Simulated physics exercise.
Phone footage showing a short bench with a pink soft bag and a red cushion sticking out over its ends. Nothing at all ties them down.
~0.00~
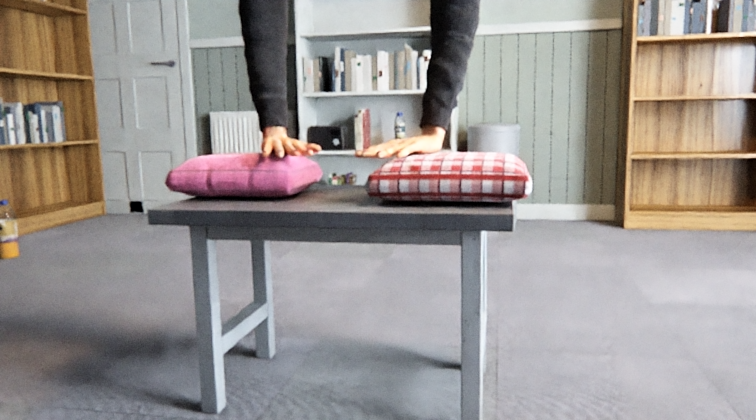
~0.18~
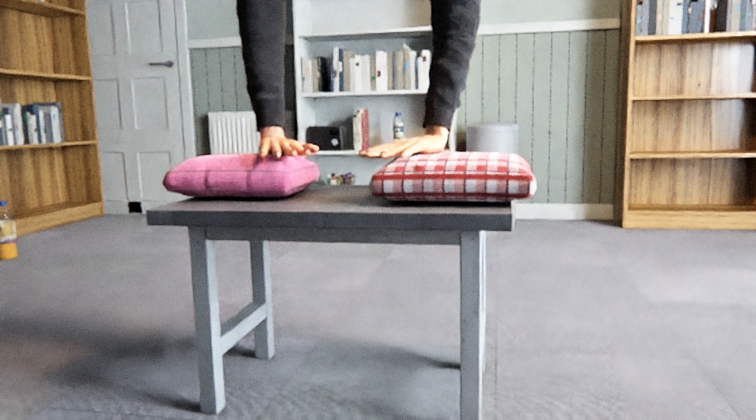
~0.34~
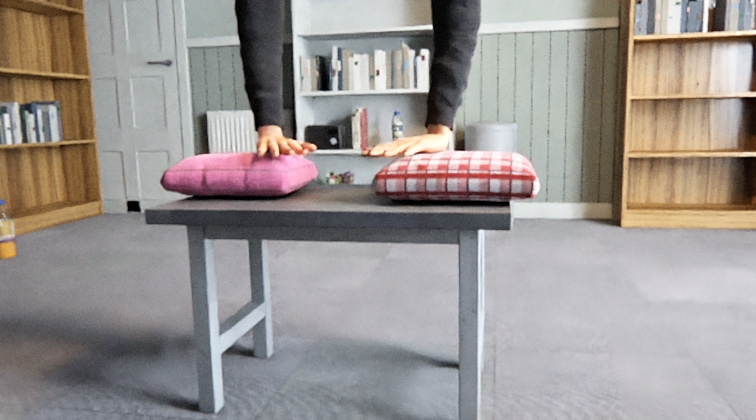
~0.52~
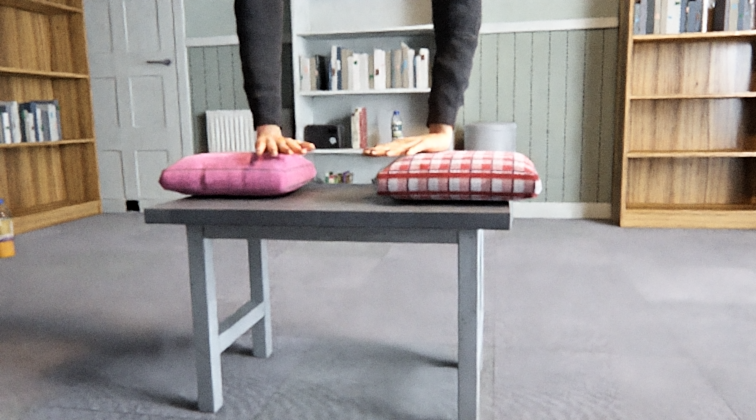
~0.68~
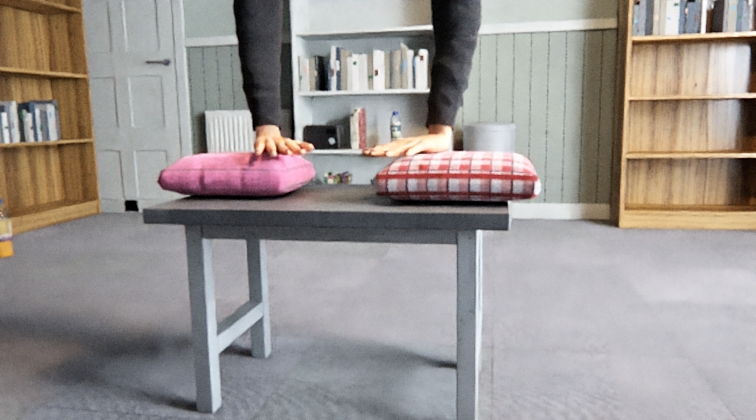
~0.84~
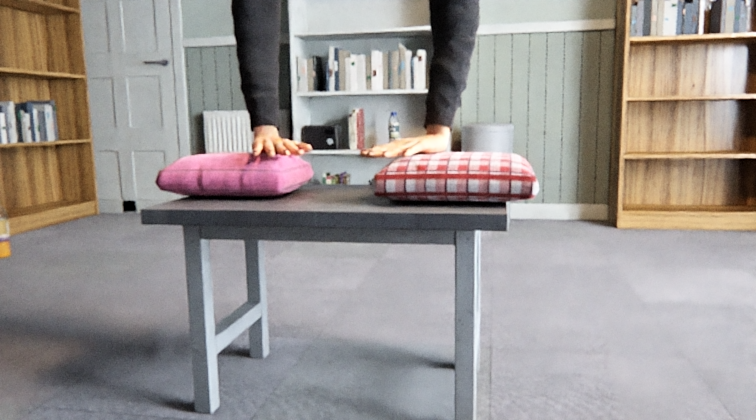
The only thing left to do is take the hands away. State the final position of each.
At the end, the pink soft bag does not leave it, the red cushion does not leave it.
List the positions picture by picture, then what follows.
The first frame shows soft bag tip (182, 180); cushion tip (526, 184).
The second frame shows soft bag tip (179, 181); cushion tip (530, 184).
The third frame shows soft bag tip (177, 180); cushion tip (534, 183).
The fourth frame shows soft bag tip (176, 179); cushion tip (535, 183).
The fifth frame shows soft bag tip (175, 179); cushion tip (534, 184).
The sixth frame shows soft bag tip (173, 180), a small part past the edge; cushion tip (532, 184), a small part past the edge.
After 1.06 s, soft bag as it was left; cushion as it was left.
In the end, soft bag as it was left; cushion as it was left. The pink soft bag remains on top and the red cushion holds its place.
